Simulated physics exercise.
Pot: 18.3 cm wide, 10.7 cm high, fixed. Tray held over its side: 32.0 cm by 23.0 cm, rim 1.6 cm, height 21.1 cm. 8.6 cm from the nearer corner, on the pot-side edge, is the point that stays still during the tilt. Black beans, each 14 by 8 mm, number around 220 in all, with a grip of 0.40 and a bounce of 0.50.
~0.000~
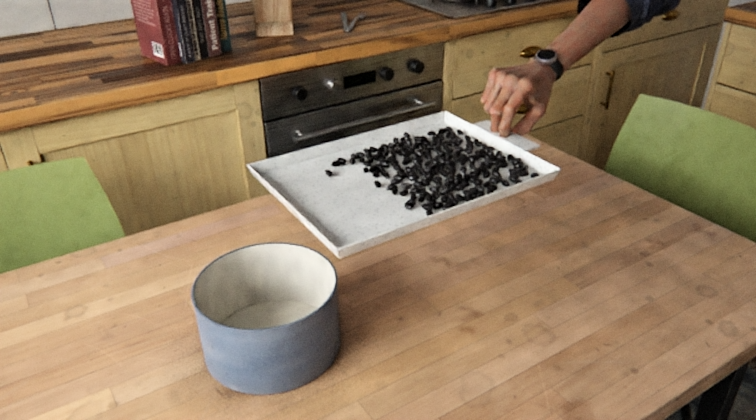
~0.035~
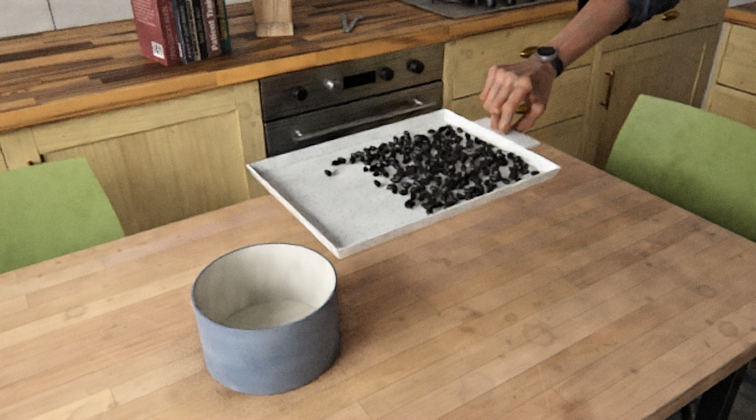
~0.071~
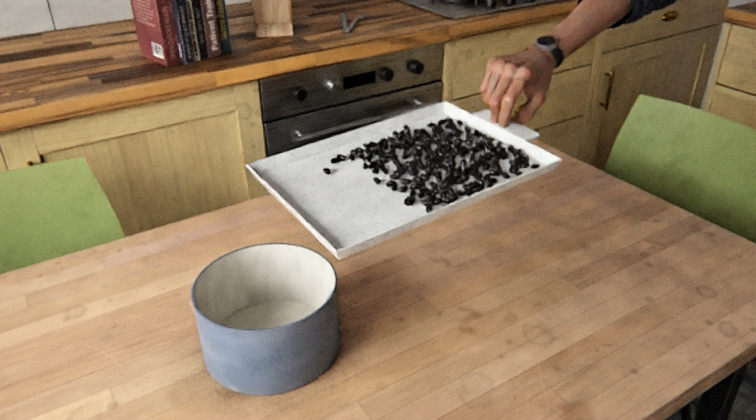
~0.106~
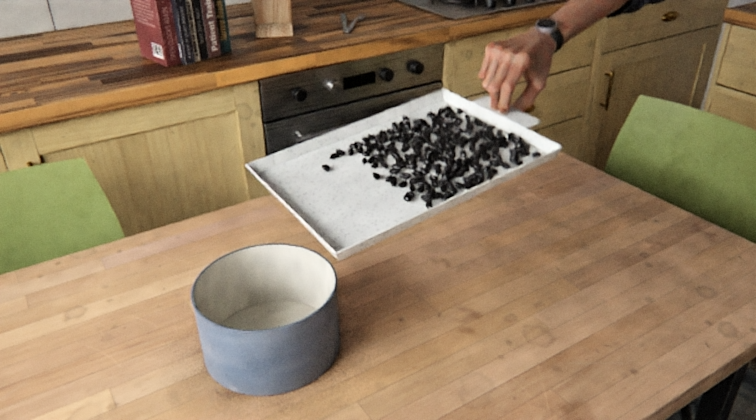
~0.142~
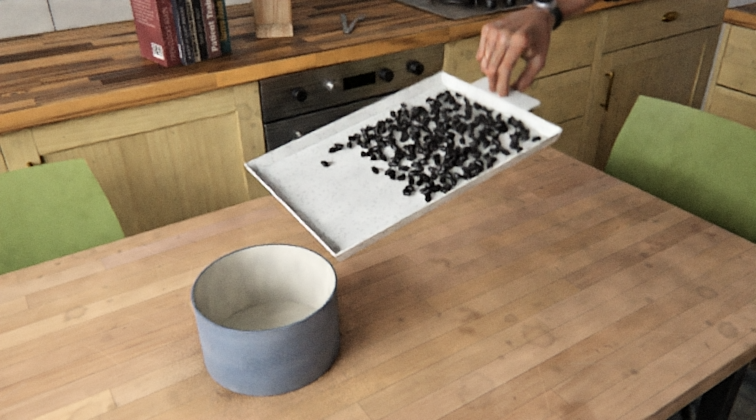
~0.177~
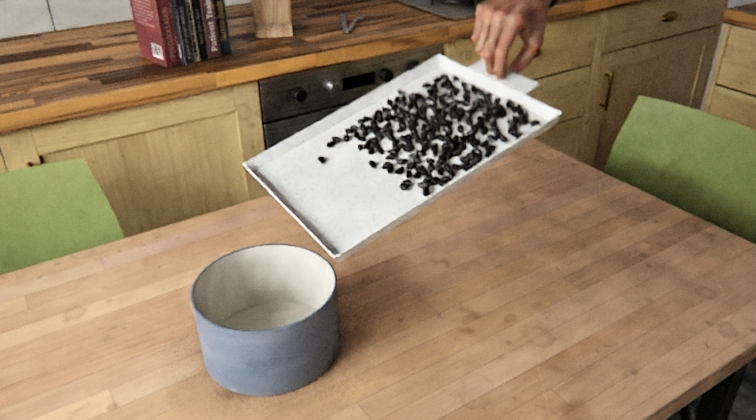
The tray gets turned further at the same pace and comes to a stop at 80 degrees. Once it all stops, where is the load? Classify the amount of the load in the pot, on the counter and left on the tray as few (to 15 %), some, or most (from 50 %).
Tray: Few. Pot: Some. Counter: Most.
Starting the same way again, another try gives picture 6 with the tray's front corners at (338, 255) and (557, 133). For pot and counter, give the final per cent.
Final per cent - pot 5, counter 95.
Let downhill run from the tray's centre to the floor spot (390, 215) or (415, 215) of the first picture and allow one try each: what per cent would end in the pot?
First try: Around 0 percent; second try: Around 0 percent.
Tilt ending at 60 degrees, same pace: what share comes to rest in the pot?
Estimated share: About 25 %.
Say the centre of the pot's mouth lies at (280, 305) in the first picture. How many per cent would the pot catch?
With the pot there, close to 60 per cent.
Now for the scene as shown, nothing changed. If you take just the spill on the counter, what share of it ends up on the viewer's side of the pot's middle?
I'd put it at around 90 per cent.
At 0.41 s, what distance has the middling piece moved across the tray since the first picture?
About 3 cm.
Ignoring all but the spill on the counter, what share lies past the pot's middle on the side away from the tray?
I'd put it close to 90 per cent.
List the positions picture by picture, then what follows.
Tray tilt 0 degrees, front corners at (339, 245) and (554, 168); middle of the pieces at (441, 166); pot at (265, 282), in the first frame.
Tray tilt 1 degrees, front corners at (339, 246) and (554, 166); middle of the pieces at (441, 164), in the second frame.
Tray tilt 3 degrees, front corners at (338, 247) and (555, 159); middle of the pieces at (441, 159), in the third frame.
Tray tilt 6 degrees, front corners at (338, 248) and (556, 146), lowest corner left front; middle of the pieces at (440, 151), in the fourth frame.
Tray tilt 11 degrees, front corners at (337, 250) and (556, 130), lowest corner left front; middle of the pieces at (439, 139), in the fifth frame.
Tray tilt 16 degrees, front corners at (336, 252) and (555, 113), lowest corner left front; middle of the pieces at (437, 128); pot at (265, 283). The tray's pace is about 140 degrees a second, in the sixth frame.
After 0.41 s, tilt 48 degrees; the tray holds 100 %, the pot 0 %.
After 0.57 s, tilt 70 degrees; the tray holds 95 %, the pot 0 %.
After 0.85 s, tilt 80 degrees; the tray holds 5 %, the pot 25 %.
At rest (2.3 s), tray 0 %, pot 25 %, counter 70 %.
